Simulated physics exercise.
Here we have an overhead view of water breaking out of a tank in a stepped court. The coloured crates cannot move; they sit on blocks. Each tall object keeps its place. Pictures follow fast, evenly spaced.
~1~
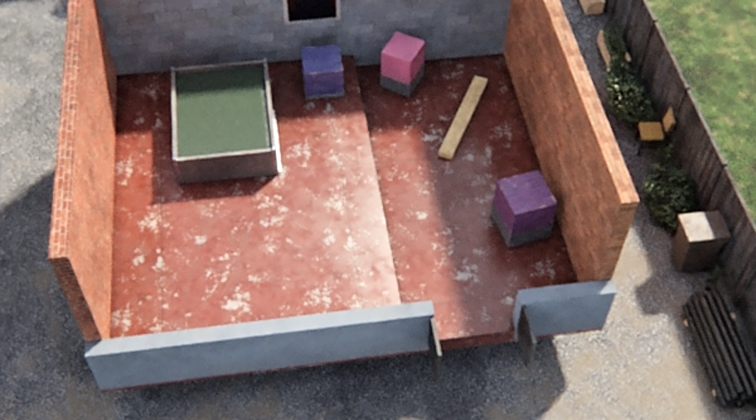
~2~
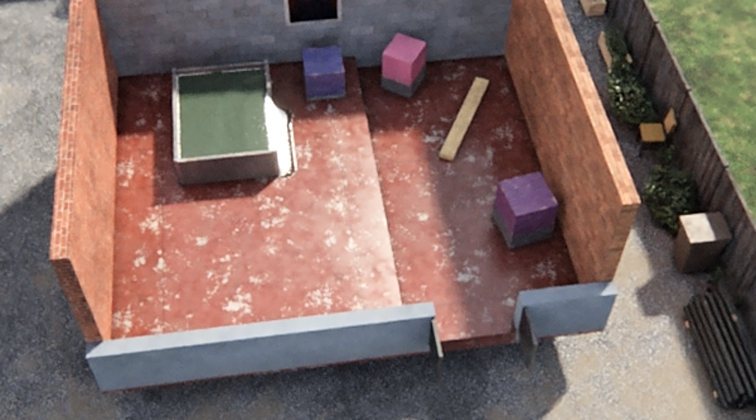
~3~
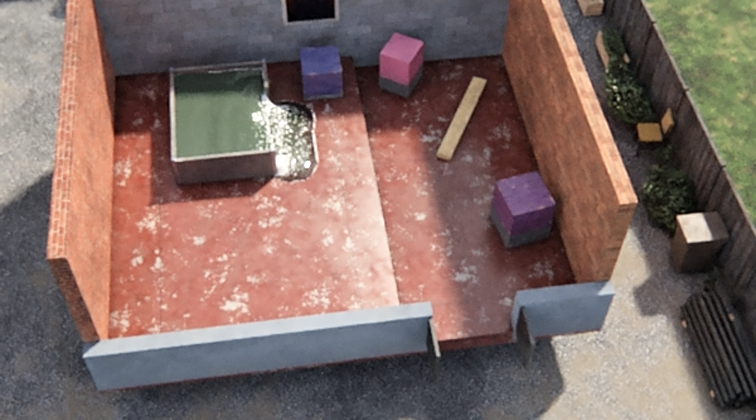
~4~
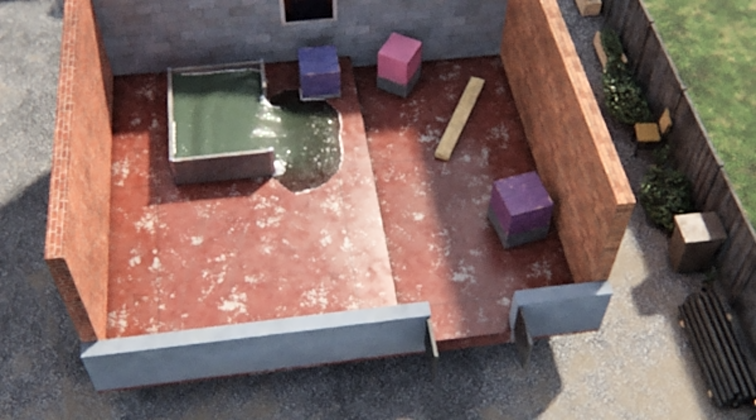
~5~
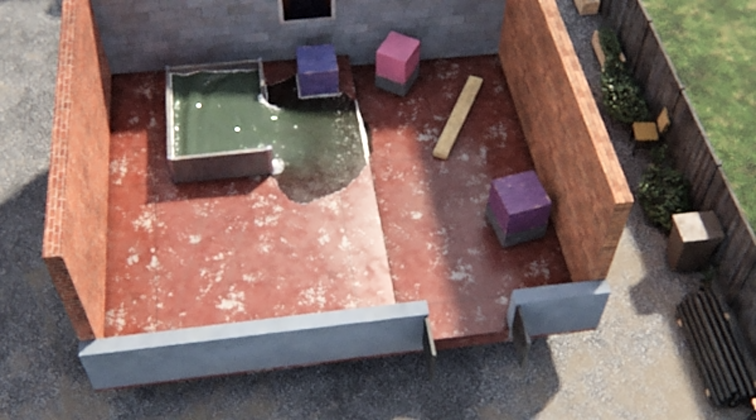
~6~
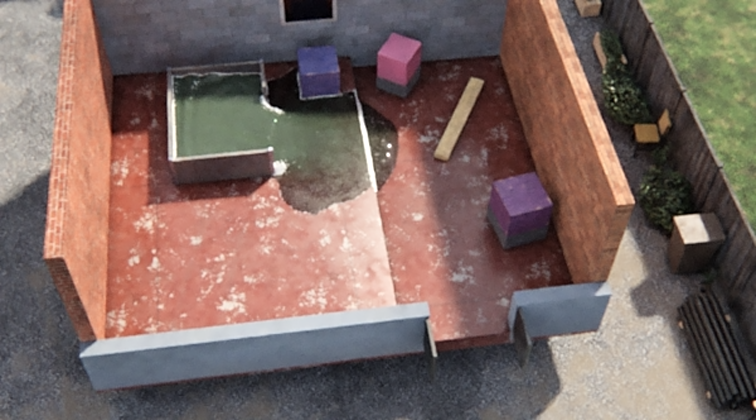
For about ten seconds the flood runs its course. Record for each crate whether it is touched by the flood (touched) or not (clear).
Record: Purple crate clear, blue crate touched, pink crate clear.
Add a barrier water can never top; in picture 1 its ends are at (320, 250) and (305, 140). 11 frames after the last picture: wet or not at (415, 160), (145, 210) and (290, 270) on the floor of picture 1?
First inundated, then unwetted, then inundated.
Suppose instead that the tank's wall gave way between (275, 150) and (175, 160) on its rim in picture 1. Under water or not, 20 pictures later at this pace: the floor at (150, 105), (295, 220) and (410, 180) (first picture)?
Spared, then sodden, then spared.
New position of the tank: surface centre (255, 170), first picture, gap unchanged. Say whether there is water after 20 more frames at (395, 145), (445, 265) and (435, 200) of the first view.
As listed: Awash, wet, flooded.
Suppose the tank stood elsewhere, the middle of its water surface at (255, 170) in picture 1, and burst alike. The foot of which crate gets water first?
I'd say the purple one is first.
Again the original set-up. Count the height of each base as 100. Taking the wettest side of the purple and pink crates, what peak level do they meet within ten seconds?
50 %, then 60 %.
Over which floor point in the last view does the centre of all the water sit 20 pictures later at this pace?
That puts it at around (395, 155).
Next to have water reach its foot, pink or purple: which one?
I'd pick the one in pink.
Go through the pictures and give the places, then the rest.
The first picture shows still water in the tank at (223, 111).
In the second picture, water pours out at (272, 134) and has run to (286, 174).
In the third picture, water pours out at (270, 135) and has run to (299, 177).
In the fourth picture, the front is at (325, 105), out from the gap at (268, 135).
In the fifth picture, water pours out at (266, 134) and has run to (357, 106).
In the sixth picture, water pours out at (267, 135) and has run to (391, 130).
A moment on, water covers 25 % of the floor; the purple crate not reached, the blue crate water round its plinth, the pink crate water round its plinth.
Next, water covers 45 % of the floor; the purple crate water round its plinth, the blue crate water round its plinth, the pink crate water round its plinth.
Then, water covers 50 % of the floor; the purple crate water round its plinth, the blue crate water round its plinth, the pink crate water round its plinth.
Later, water covers 50 % of the floor; the purple crate water round its plinth, the blue crate water round its plinth, the pink crate water round its plinth.
In the end, water covers 45 % of the floor; the purple crate stayed above the water, the blue crate was topped, the pink crate stayed above the water.
